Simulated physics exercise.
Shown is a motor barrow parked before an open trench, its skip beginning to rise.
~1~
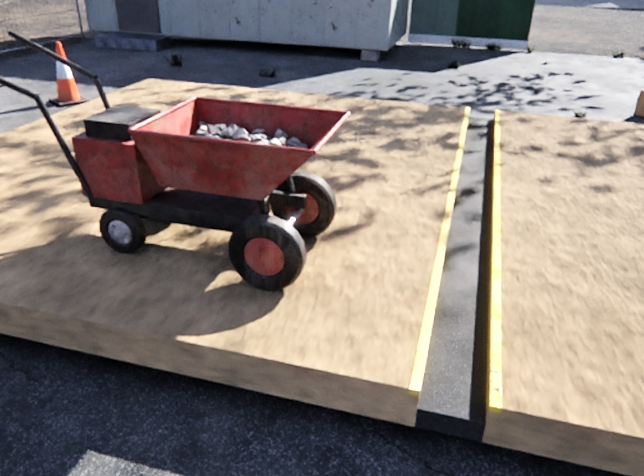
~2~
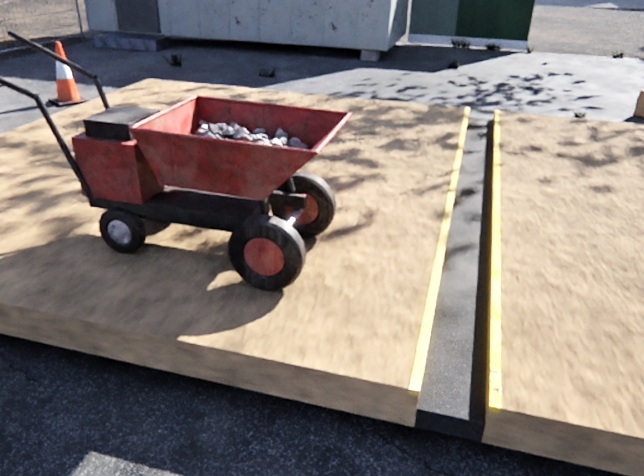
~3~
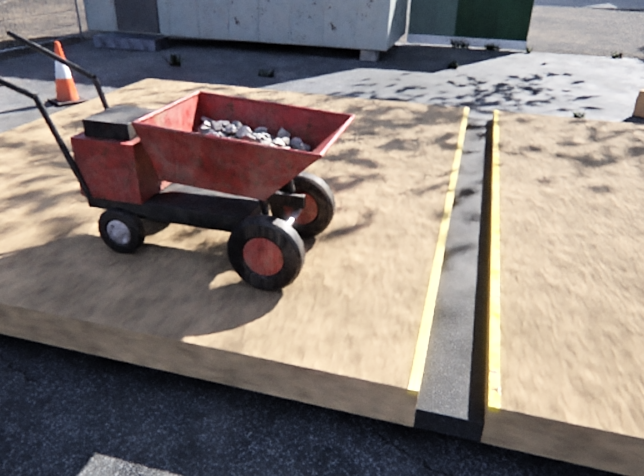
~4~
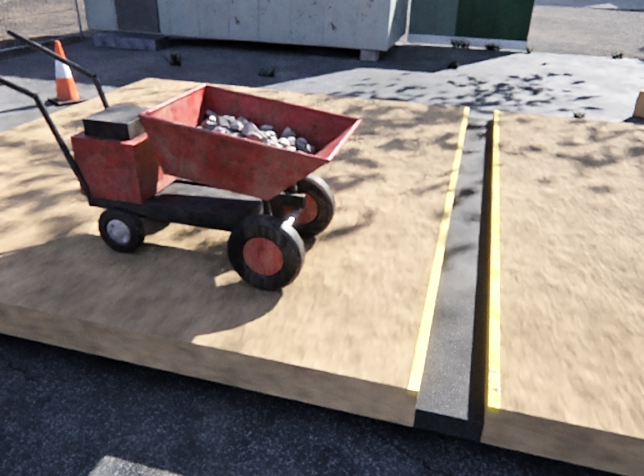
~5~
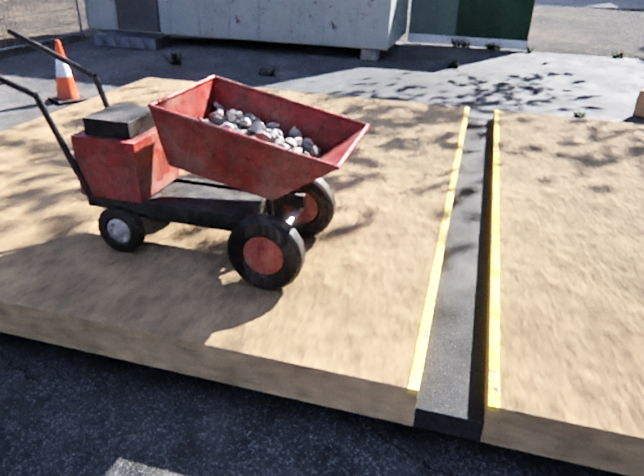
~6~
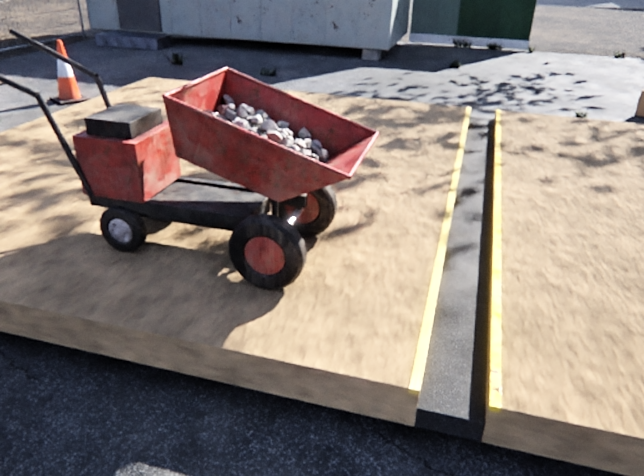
A red motor barrow stands still as its skip of broken stones tilts clearly to the right.
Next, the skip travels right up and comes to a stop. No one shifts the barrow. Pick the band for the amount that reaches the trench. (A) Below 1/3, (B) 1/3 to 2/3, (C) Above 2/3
B.
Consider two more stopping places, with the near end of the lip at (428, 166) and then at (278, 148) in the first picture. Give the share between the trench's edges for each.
First spot: Roughly 10 percent; second spot: Roughly 20 percent.
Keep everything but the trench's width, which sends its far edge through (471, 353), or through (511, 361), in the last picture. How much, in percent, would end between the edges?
Near 40 % and 50 %.
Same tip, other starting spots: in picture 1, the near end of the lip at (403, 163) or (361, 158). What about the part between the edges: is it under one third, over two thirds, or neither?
At the first stop the answer is one to two thirds, and at the second it is beyond two thirds.
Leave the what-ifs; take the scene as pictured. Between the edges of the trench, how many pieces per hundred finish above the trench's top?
20 in a hundred.
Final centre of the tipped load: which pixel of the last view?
Roughly at (447, 280), give or take.
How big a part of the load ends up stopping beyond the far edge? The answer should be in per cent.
Result: Close to 0 %.
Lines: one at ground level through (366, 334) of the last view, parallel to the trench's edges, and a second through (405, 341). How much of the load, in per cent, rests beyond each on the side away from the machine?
Around 90 in a hundred for the first, 70 in a hundred for the second.
Shortly afterwards, skip tipped steeply; the whole lot in the skip.
Next, skip tipped steeply; the bulk in the skip; near a quarter short of the trench; only a few in or heaped over the trench; only a few falling.
Some moments later, skip tipped right over; a little in the skip; near a third short of the trench; near half in or heaped over the trench; only a few beyond it.
In the end, skip tipped right over; a little in the skip; near a third short of the trench; near half in or heaped over the trench; only a few beyond it.
